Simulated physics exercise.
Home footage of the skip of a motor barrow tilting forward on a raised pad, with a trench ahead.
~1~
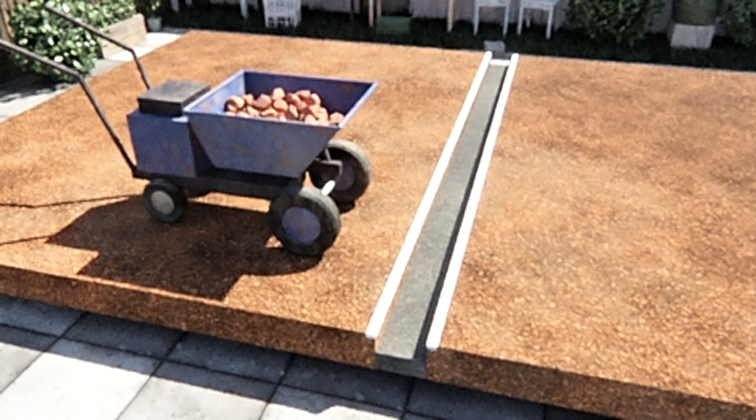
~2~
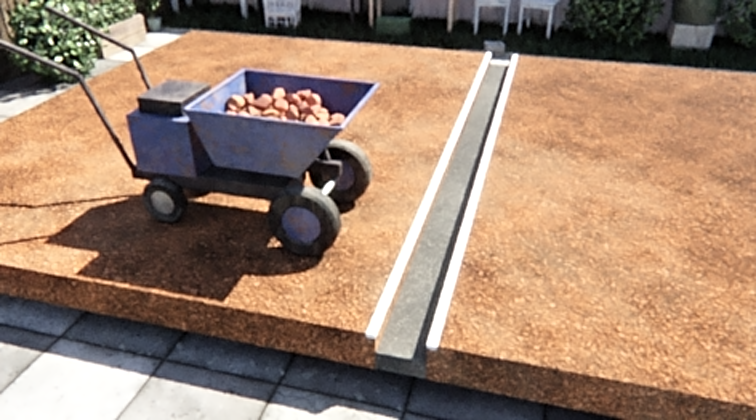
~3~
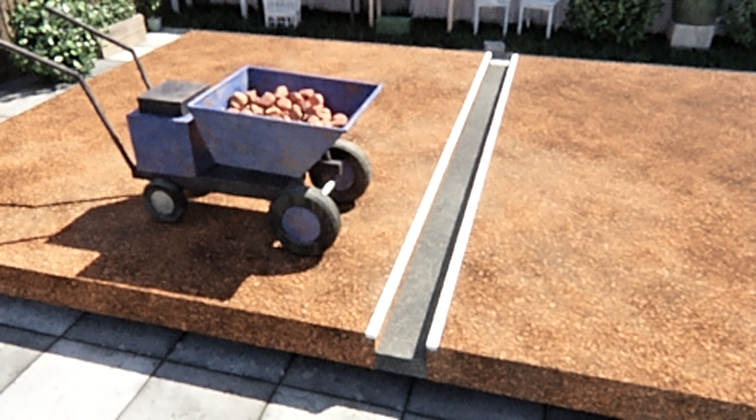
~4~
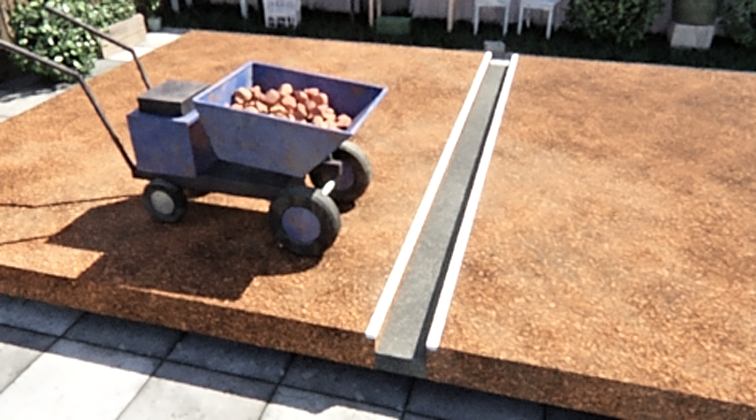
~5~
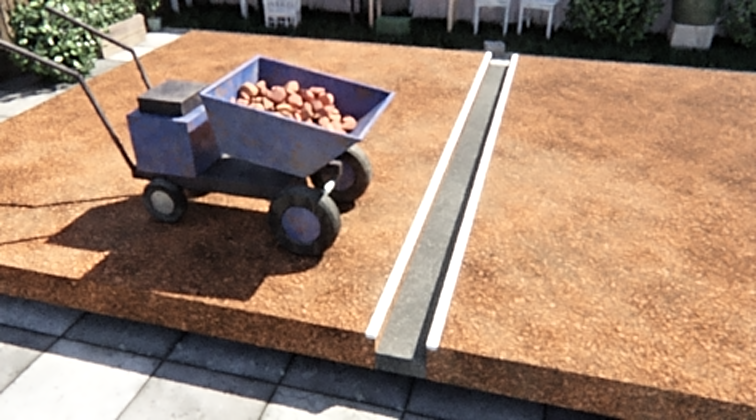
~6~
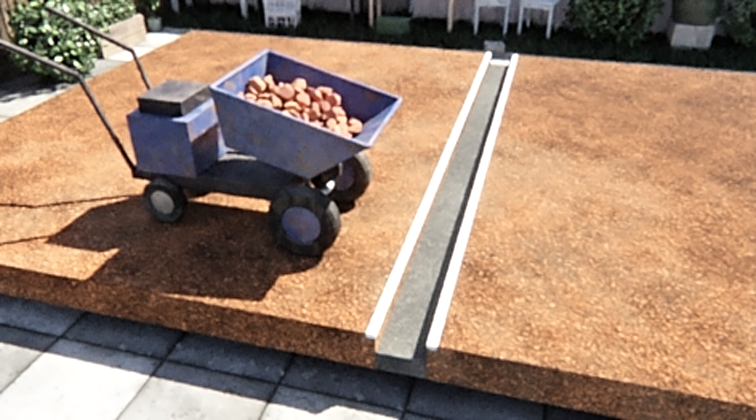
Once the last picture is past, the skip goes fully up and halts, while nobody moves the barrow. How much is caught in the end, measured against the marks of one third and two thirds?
Watching it, what goes in is between one-third and two-thirds of the load.
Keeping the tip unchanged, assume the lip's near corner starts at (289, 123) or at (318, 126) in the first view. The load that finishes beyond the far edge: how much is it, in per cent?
Roughly 0 per cent at the first spot and 10 per cent at the second.
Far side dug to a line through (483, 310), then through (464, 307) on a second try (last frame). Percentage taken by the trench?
Close to 70 per cent in the first, close to 70 per cent in the second.
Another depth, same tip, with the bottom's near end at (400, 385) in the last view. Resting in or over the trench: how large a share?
80 %.
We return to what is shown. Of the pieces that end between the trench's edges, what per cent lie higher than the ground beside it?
25 %.
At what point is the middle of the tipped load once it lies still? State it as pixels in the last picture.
About (451, 239).
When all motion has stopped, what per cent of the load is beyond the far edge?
About 25 %.
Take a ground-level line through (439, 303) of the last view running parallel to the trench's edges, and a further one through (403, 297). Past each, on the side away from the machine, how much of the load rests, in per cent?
Roughly 20 and 60 %.
Soon after the last picture, skip tipped steeply; all in the skip.
A little later, skip tipped right over; most in the skip; about a quarter in or heaped over the trench; a small part beyond it.
Later still, skip tipped right over; about a third in the skip; about half in or heaped over the trench; about a quarter beyond it.
At rest, skip tipped right over; about a third in the skip; about half in or heaped over the trench; about a quarter beyond it.
